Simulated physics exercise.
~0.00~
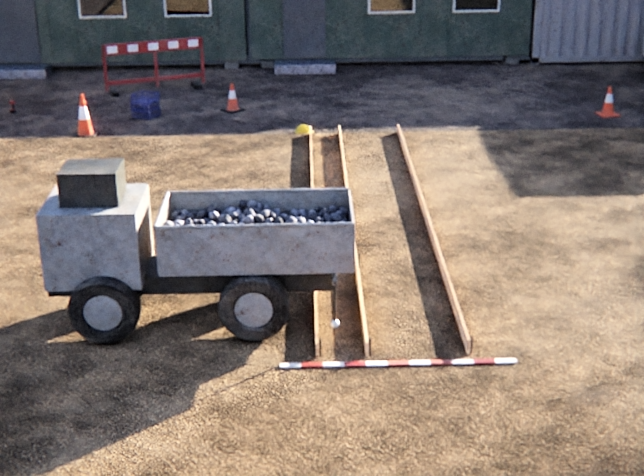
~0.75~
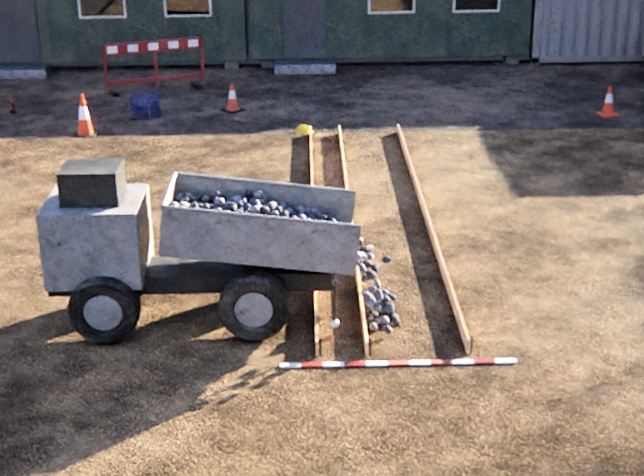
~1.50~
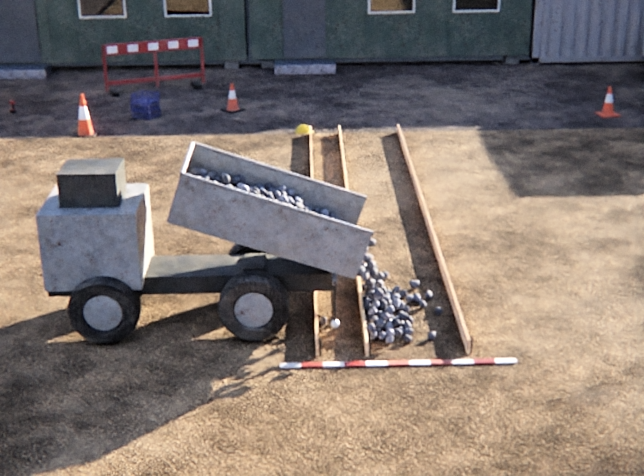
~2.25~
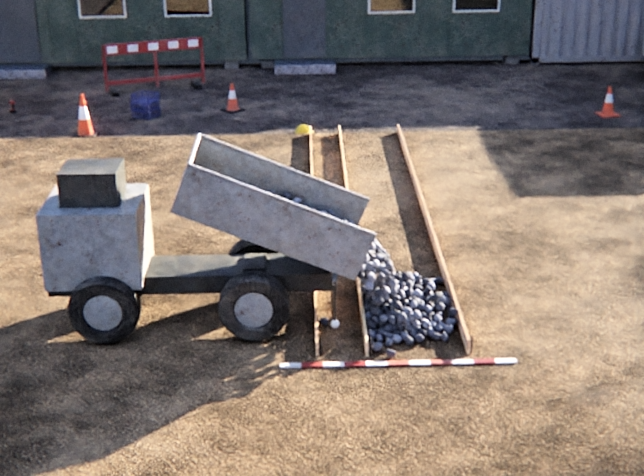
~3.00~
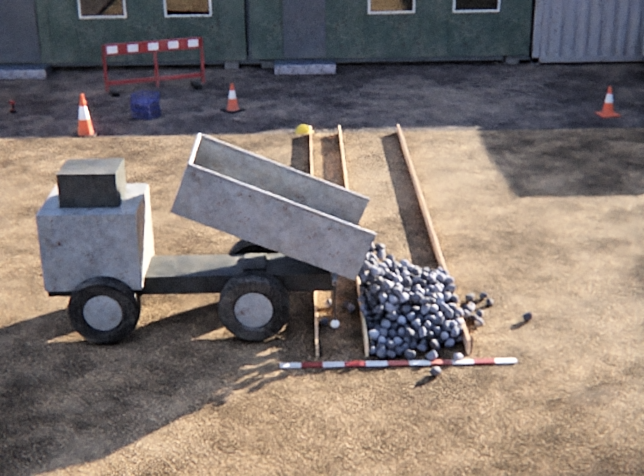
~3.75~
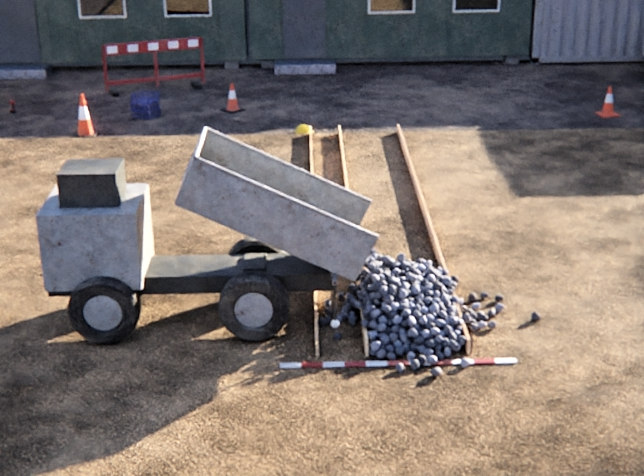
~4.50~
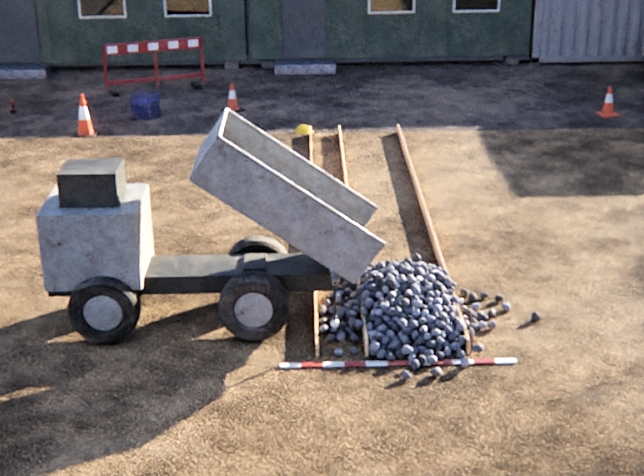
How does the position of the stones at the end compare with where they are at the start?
At the start the stones lie in the level bed of the truck. At the end they are lower and further right, heaped on the ground mostly between the two right-hand planks, with a few scattered around.
